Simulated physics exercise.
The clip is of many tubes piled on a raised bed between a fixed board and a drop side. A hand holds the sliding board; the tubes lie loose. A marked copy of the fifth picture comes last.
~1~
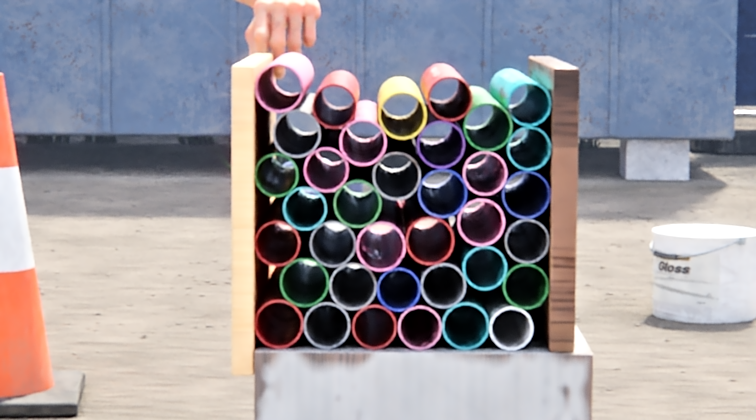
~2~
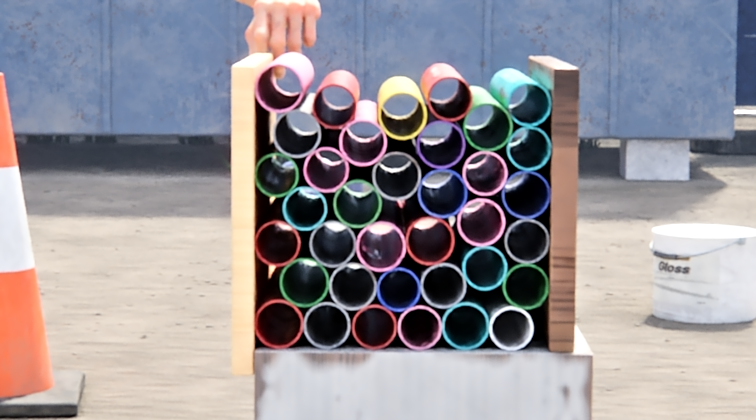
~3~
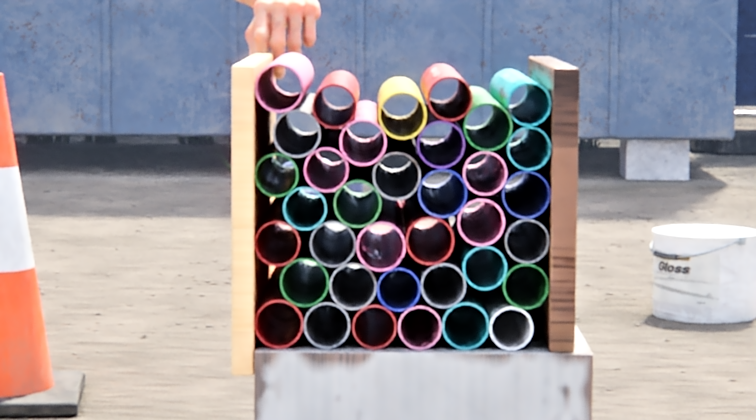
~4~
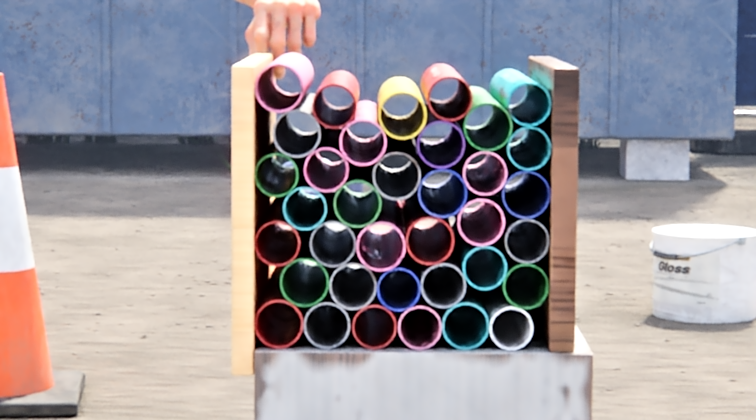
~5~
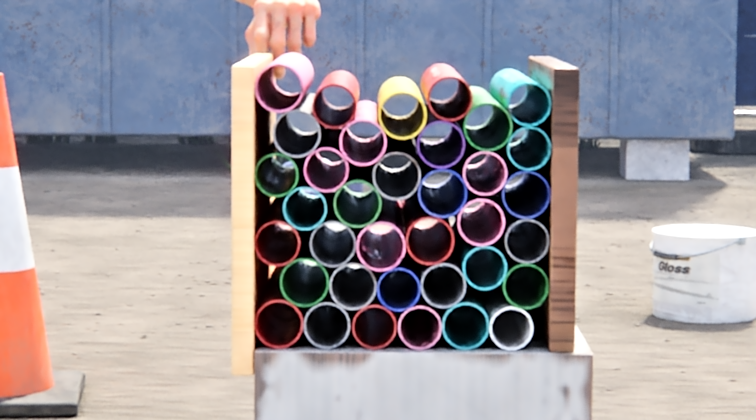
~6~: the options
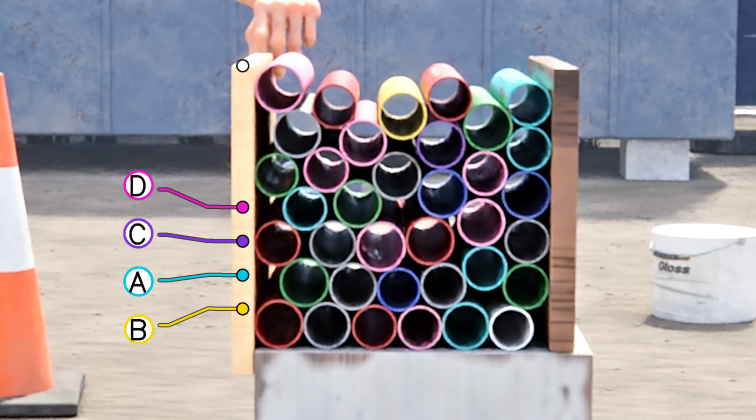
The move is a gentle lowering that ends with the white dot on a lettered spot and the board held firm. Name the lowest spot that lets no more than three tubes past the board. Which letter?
At most to D.
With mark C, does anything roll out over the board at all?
At C: Yes.
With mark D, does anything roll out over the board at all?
Yes, at D.
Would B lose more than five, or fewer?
More than five.
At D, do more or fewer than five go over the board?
At D, fewer than five.
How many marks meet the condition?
One of the four.
On the marked copy, A at (242, 276); B at (242, 309); C at (242, 241); D at (242, 208); the white dot at (243, 66).
Following D. Soon after the start, top of the board (254, 131).
Later, top of the board (254, 205).
In the end, top of the board (254, 207), one out over the board.
As for the rest, A four out over the board; B more than three out over the board; C four out over the board.
